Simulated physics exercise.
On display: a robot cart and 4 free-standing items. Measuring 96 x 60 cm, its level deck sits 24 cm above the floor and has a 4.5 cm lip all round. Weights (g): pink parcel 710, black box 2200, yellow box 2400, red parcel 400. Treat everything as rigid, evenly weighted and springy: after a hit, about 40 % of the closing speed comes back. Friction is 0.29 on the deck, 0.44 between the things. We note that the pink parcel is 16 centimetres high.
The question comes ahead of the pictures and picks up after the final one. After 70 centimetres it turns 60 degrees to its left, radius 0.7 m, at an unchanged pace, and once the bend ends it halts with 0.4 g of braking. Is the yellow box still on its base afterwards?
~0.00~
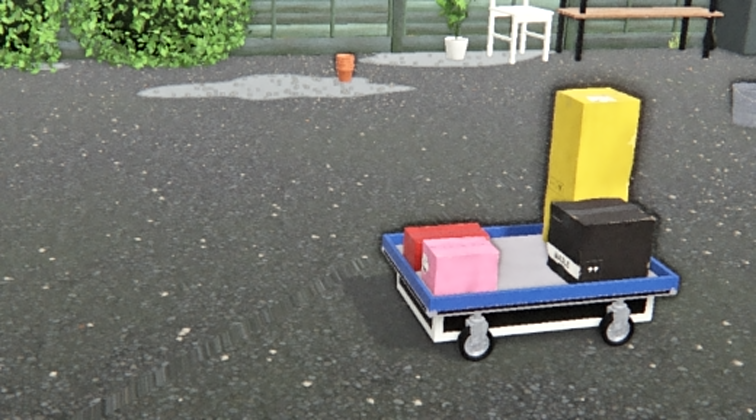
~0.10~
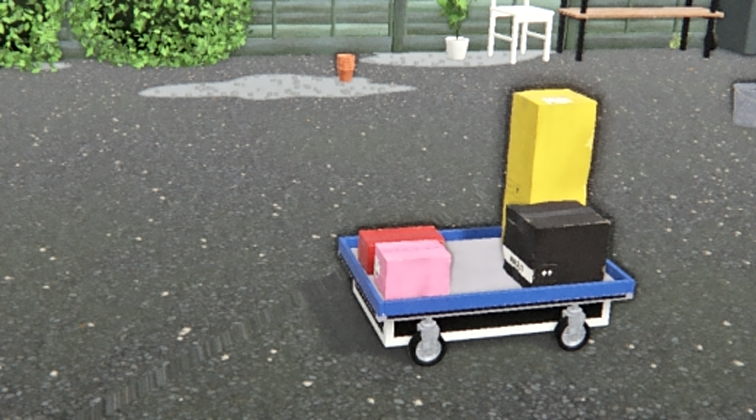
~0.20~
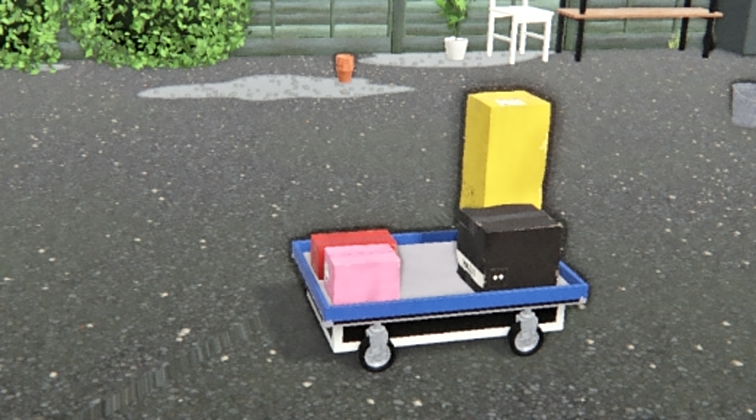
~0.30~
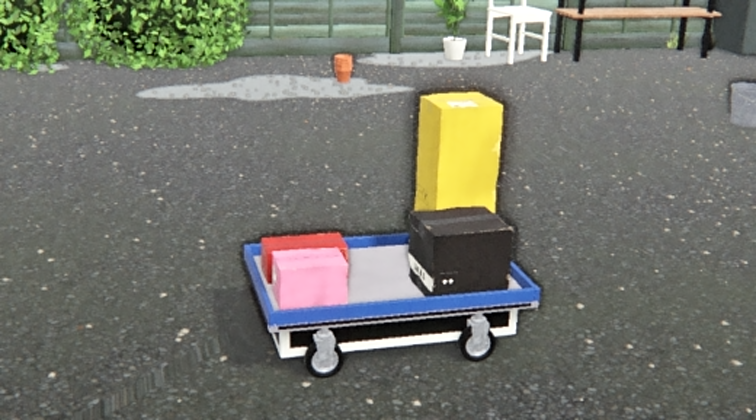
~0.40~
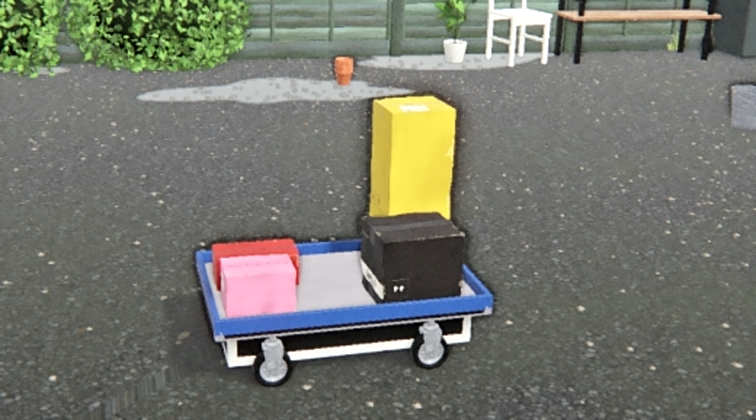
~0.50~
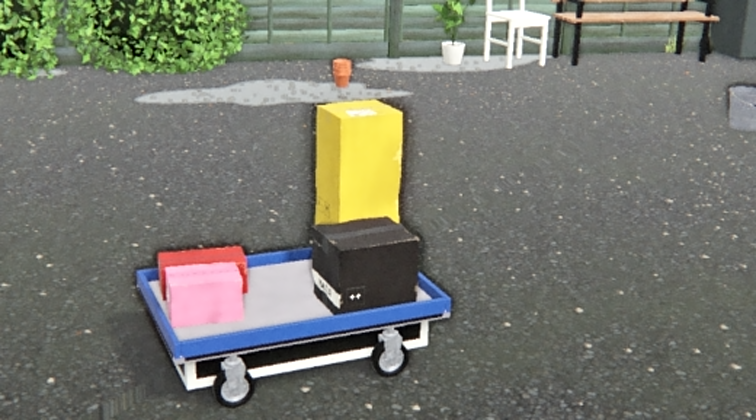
I expect it to go down.
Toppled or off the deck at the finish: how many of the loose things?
Total count: 1.
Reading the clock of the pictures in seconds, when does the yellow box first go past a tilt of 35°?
At around 1.0 seconds on the pictures' clock.
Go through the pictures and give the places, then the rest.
In the first frame, 0 cm covered; yellow box (589, 173); pink parcel (459, 265).
In the second frame, 19 cm covered; pink parcel (412, 269).
In the third frame, 38 cm covered; black box (507, 250).
In the fourth frame, 57 cm covered; pink parcel (310, 278); black box (459, 253).
In the fifth frame, 76 cm covered; pink parcel (258, 285).
In the sixth frame, 95 cm covered, turned 9°; yellow box (357, 192); black box (364, 267).
After 0.70 s, 133 cm covered, turned 39°; yellow box leaning 3° near (247, 205); pink parcel slid 16 cm; red parcel slid 13 cm.
After 1.00 s, 188 cm covered, turned 60°; yellow box now off the deck; pink parcel slid 9 cm; black box slid 7 cm.
After 1.60 s, 219 cm covered, turned 60°, stopped; black box slid 16 cm; pink parcel slid 7 cm; red parcel slid 2 cm.
At rest (2.2 s), off the deck and tipped over, yellow box; not toppled but over 10 cm from the start, black box; the other 2 in place, give or take 10 cm.
